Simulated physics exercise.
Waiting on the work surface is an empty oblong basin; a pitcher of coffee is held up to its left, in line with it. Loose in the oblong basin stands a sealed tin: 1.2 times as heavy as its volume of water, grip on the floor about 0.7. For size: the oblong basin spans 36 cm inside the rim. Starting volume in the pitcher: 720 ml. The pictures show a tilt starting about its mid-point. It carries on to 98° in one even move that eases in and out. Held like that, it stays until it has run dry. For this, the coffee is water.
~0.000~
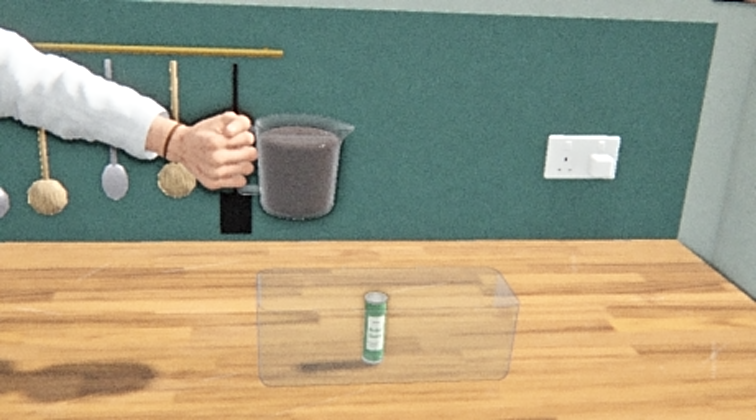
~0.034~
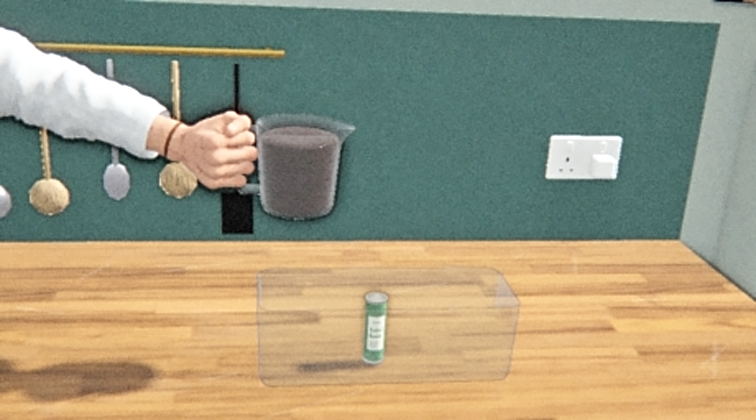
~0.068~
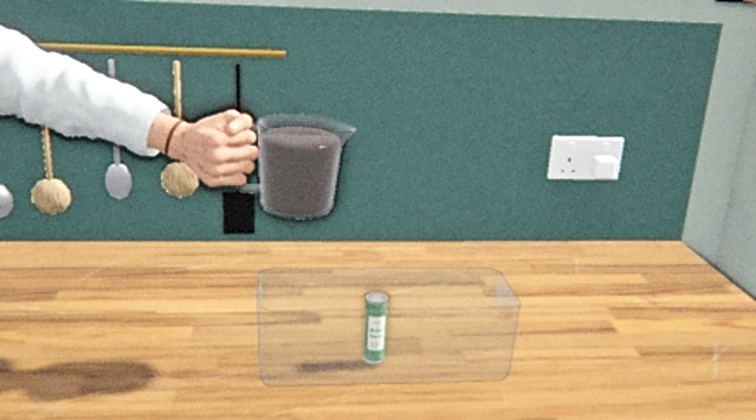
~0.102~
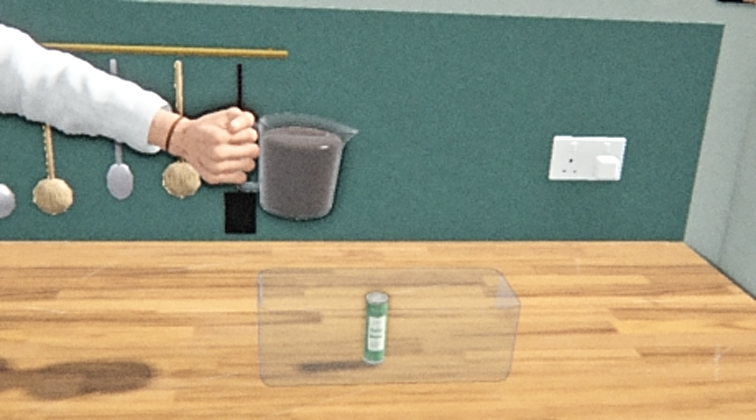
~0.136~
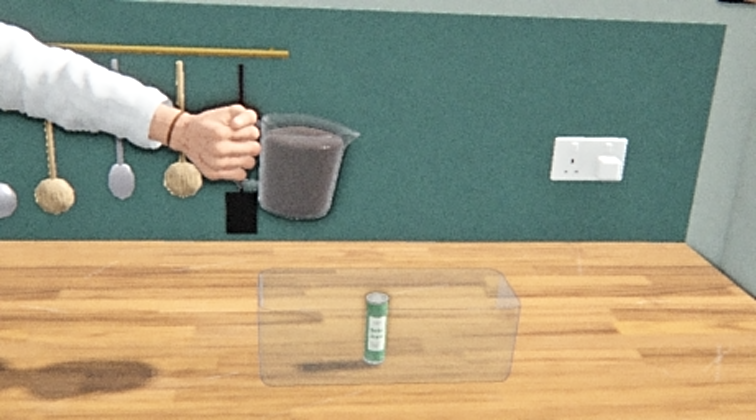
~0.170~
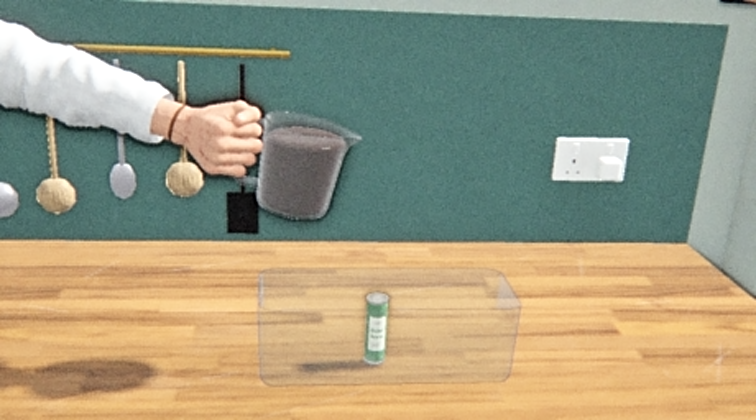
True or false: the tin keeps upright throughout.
True.
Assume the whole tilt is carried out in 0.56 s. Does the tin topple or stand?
Result: Tin upright.
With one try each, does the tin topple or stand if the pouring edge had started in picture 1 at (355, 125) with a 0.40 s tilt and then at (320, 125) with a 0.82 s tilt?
Trial 1 - tin stays standing; trial 2 - tin tips.
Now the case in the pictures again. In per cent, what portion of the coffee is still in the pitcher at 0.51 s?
Around 78 percent.
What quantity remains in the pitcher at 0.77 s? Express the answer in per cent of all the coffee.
Close to 28 in a hundred.
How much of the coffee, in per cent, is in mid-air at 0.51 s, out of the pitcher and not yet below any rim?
At that moment, about 20 percent.
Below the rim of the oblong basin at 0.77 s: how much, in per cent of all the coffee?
Near 46 in a hundred.
By 0.51 s the tilt is 68° and 78 per cent is still to pour; the tin stands where it began.
By 0.77 s the tilt is 97° and 27 per cent is still to pour; the tin stands where it began.
By 1.03 s the tilt is 98° and 4 per cent is still to pour; the tin stands where it began.
By 1.32 s the tilt is 98° and 0 per cent is still to pour; the tin stands where it began.
At rest the tin stands where it began.
